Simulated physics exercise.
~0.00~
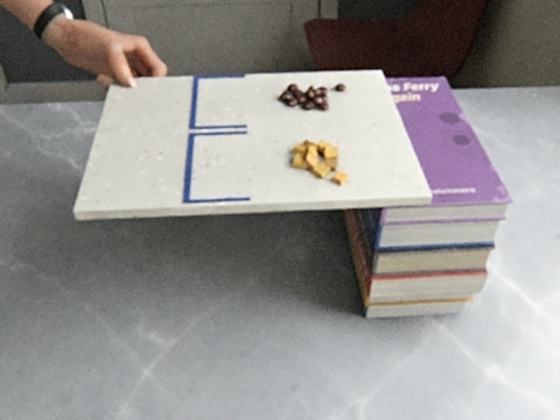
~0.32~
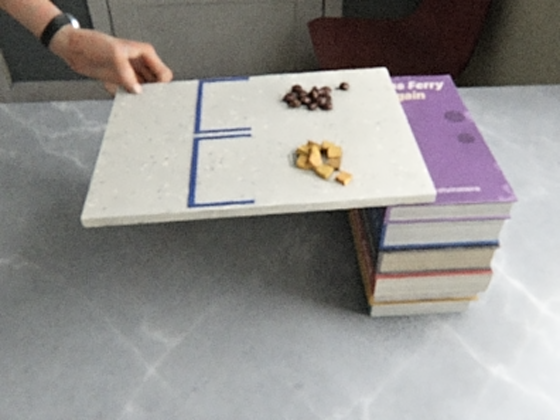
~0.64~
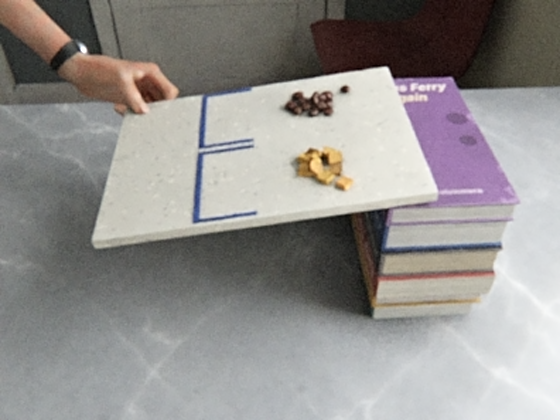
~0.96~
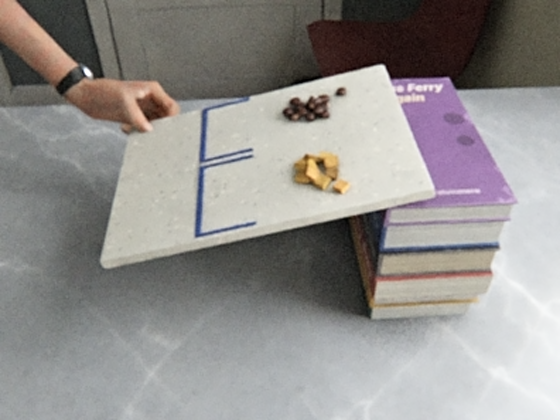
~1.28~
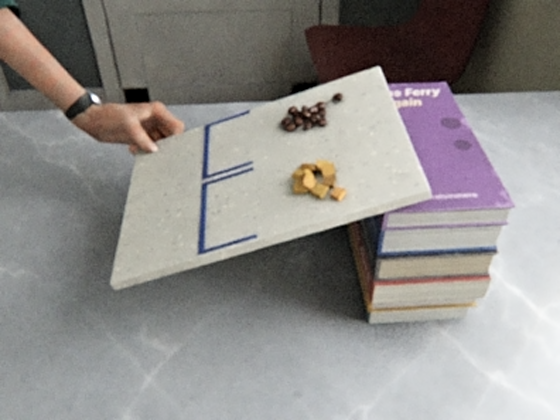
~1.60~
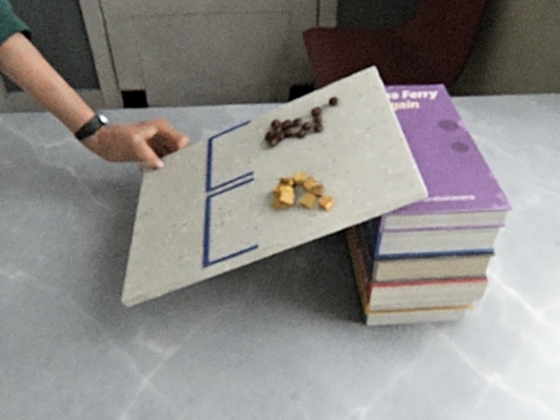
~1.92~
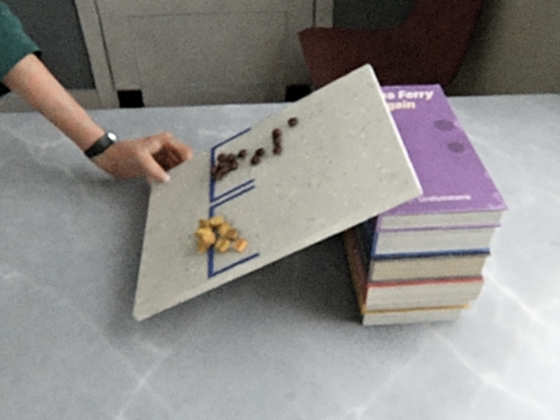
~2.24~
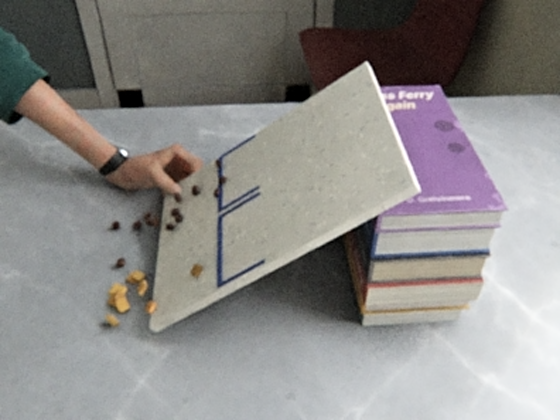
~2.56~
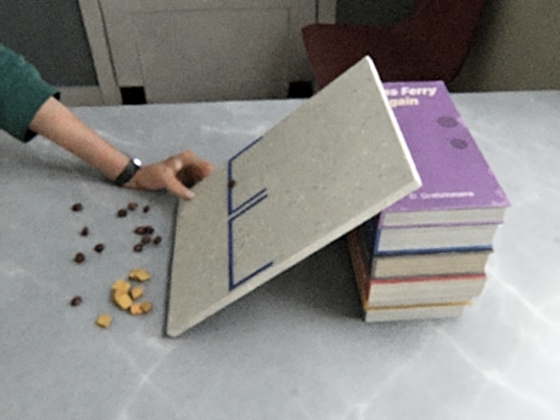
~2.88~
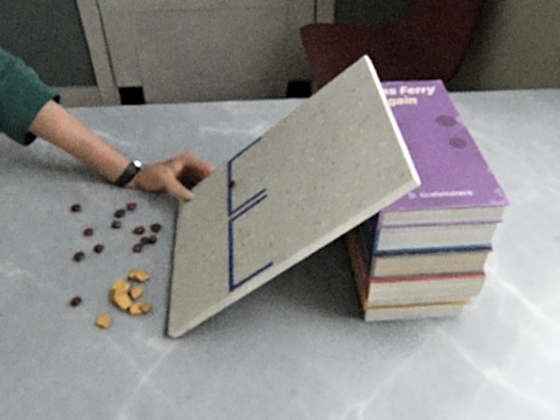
A pale speckled board, its right end resting on a stack of books, is lowered at the left by a hand until it slopes steeply; dark round pieces and yellow chunks slide down past blue fences and end scattered on the grey surface, with one dark piece left on the board.
